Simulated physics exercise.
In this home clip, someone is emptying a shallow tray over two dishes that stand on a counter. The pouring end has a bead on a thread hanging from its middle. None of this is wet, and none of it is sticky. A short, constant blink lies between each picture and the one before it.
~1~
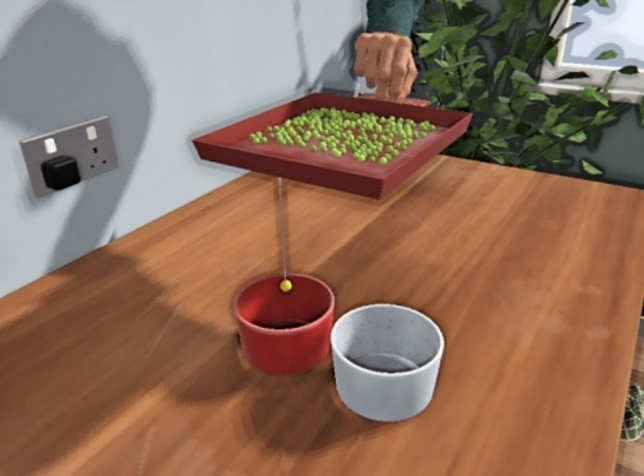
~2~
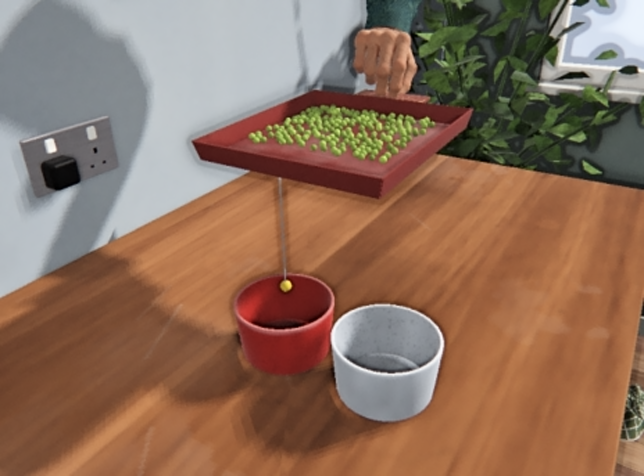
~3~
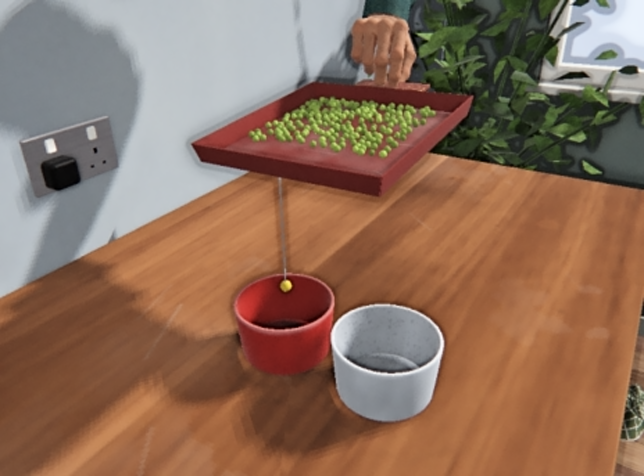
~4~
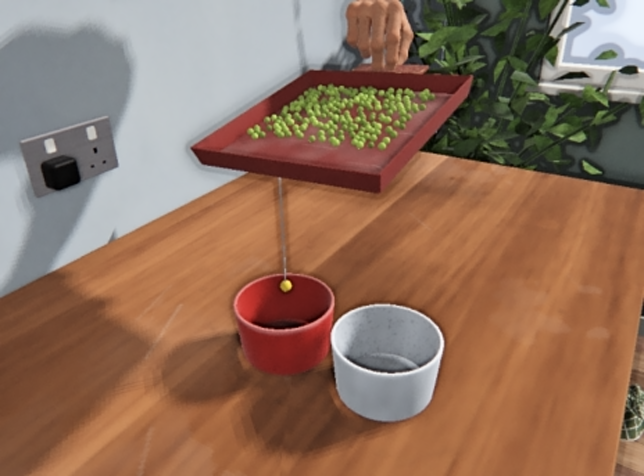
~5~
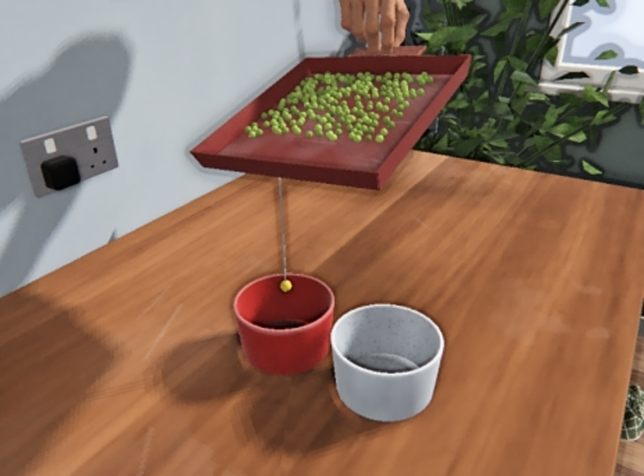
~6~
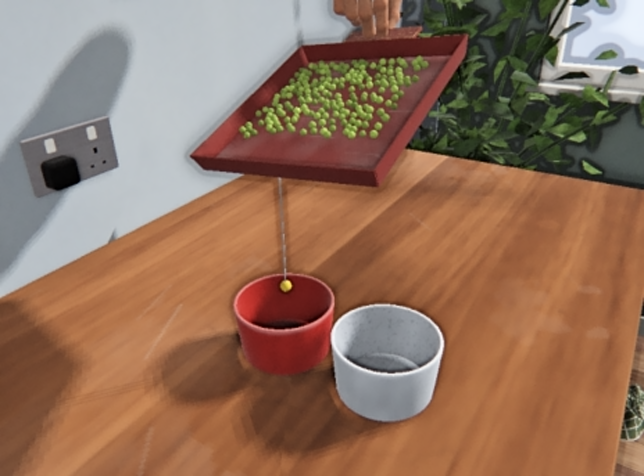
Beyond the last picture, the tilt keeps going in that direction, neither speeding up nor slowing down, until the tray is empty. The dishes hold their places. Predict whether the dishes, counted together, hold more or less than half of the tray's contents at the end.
Less.
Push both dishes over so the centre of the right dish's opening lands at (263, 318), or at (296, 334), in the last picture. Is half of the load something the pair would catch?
Try 1: A majority of it. Try 2: A majority of it.
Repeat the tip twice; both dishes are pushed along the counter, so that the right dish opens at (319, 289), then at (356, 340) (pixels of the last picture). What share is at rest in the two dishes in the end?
Trial 1 about 40 %, trial 2 about 20 %.
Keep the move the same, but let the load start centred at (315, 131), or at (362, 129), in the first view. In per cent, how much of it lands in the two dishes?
First about 0, then 0 per cent.
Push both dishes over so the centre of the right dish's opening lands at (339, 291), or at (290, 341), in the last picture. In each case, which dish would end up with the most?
Result, try one: The dish at left; try two: The dish at left.
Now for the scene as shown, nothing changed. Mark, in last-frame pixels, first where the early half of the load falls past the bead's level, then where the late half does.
First close to (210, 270), next close to (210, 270).
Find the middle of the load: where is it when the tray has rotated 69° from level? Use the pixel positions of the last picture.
Roughly at (228, 170).
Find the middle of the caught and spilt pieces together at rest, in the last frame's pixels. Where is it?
I'd put the middle somewhere around (186, 334).
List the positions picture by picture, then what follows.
In the first frame, corners of the pouring end at (199, 139) and (380, 176), level; middle of the load at (340, 130), dried peas; left dish at (256, 346); right dish at (360, 391); bead on its thread at (286, 286).
In the second frame, corners of the pouring end at (198, 140) and (380, 176), level; middle of the load at (339, 128).
In the third frame, corners of the pouring end at (198, 142) and (379, 174), tipped barely, lowest at the left corner; middle of the load at (339, 122).
In the fourth frame, corners of the pouring end at (197, 146) and (377, 171), tipped a little, lowest at the left corner; middle of the load at (338, 112).
In the fifth frame, corners of the pouring end at (196, 150) and (375, 169), tipped clearly, lowest at the left corner; middle of the load at (335, 103).
In the sixth frame, corners of the pouring end at (196, 153) and (372, 167), tipped clearly, lowest at the left corner; middle of the load at (329, 95), about half on the move; left dish at (256, 346); right dish at (360, 391).
Soon after the last picture, tray tipped steeply; most on the tray; a small part outside both; a small part in the air.
A little later, tray tipped past a quarter turn; a small part on the tray; a stray few in the left dish; about half outside both; about a third in the air.
Later still, tray tipped past a quarter turn; a stray few in the left dish; nearly all outside both.
At rest, tray tipped past a quarter turn; none in the right dish; a stray few in the left dish; nearly all outside both.
